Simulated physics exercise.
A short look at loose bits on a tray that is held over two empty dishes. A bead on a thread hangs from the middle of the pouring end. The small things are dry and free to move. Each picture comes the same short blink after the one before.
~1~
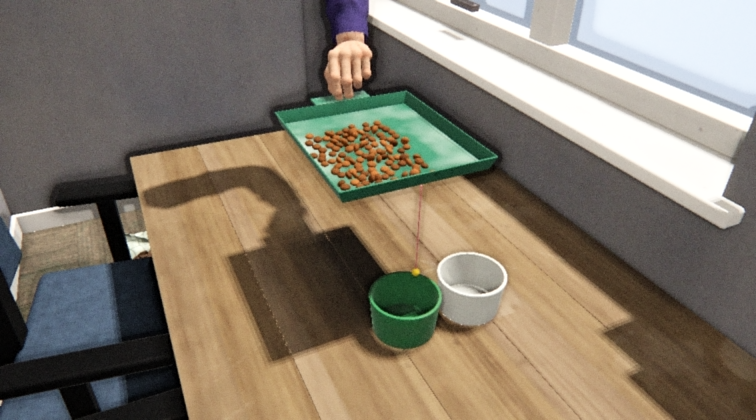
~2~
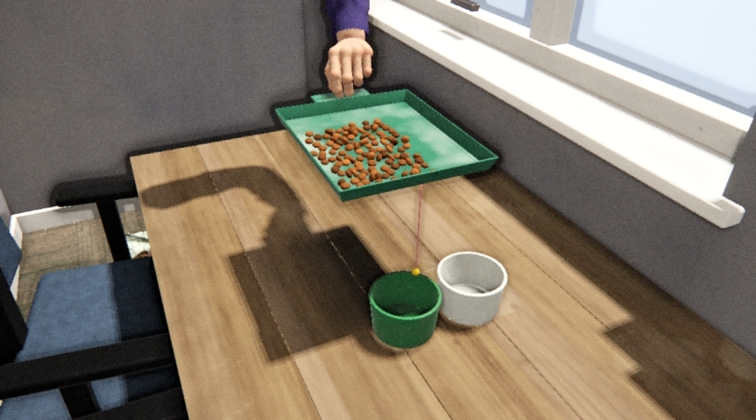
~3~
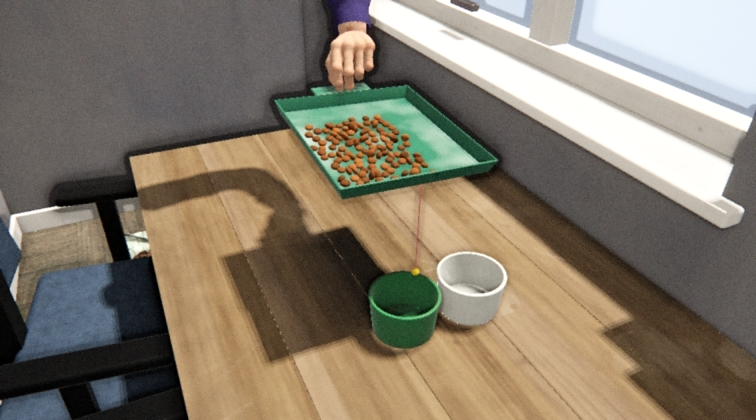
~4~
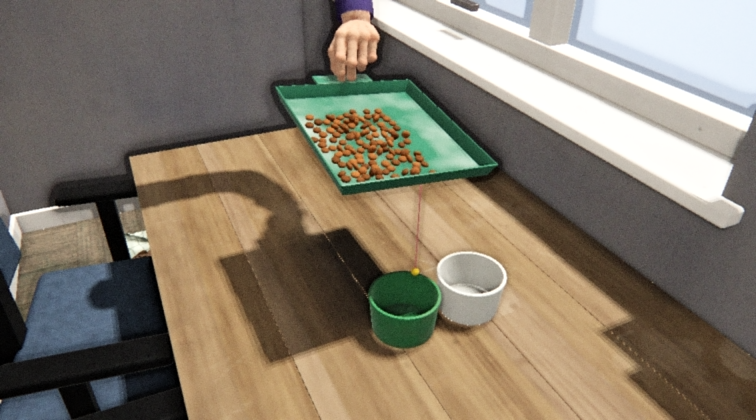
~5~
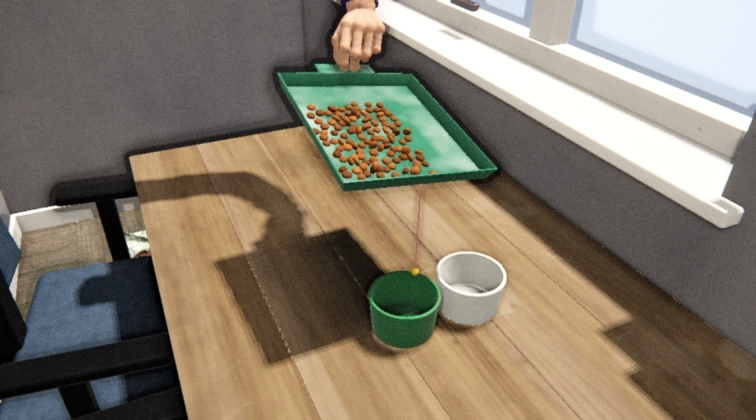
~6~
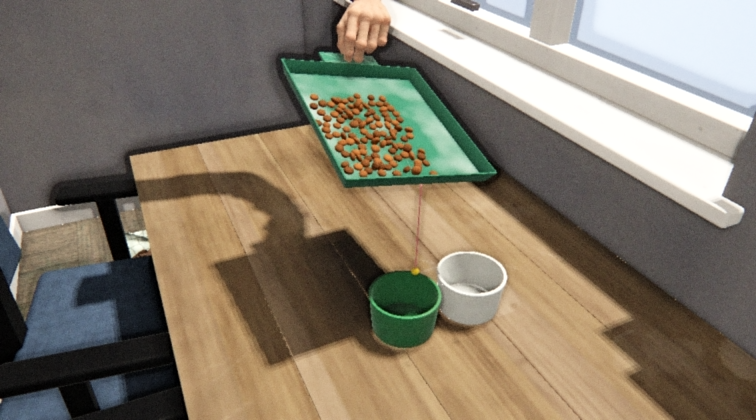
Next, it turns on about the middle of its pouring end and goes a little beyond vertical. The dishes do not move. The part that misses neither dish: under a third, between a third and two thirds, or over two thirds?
Caught overall: More than two thirds.
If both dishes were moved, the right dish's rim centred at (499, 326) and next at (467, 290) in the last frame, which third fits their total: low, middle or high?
In turn: Below one third; below one third.
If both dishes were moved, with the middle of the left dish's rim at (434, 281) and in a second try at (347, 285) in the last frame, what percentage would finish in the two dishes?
In turn 60 and 0 in a hundred.
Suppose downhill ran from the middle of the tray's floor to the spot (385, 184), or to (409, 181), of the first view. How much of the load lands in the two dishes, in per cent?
In turn 20 and 40 in a hundred.
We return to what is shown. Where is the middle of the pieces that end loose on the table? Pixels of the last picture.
Roughly at (474, 276).
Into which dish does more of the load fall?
Fuller: The dish on the right.
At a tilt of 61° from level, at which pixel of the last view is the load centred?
Roughly at (458, 177).
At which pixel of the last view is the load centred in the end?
At about (472, 295).
Soon after the last picture, tray tipped steeply; nearly all on the tray; a small part in the air.
A little later, tray tipped right over; a small part on the tray; about two thirds in the right dish; a small part outside both; a small part in the air.
Later still, tray tipped past a quarter turn; most in the right dish; about a quarter outside both.
At rest, tray tipped past a quarter turn; none in the left dish; most in the right dish; about a quarter outside both.
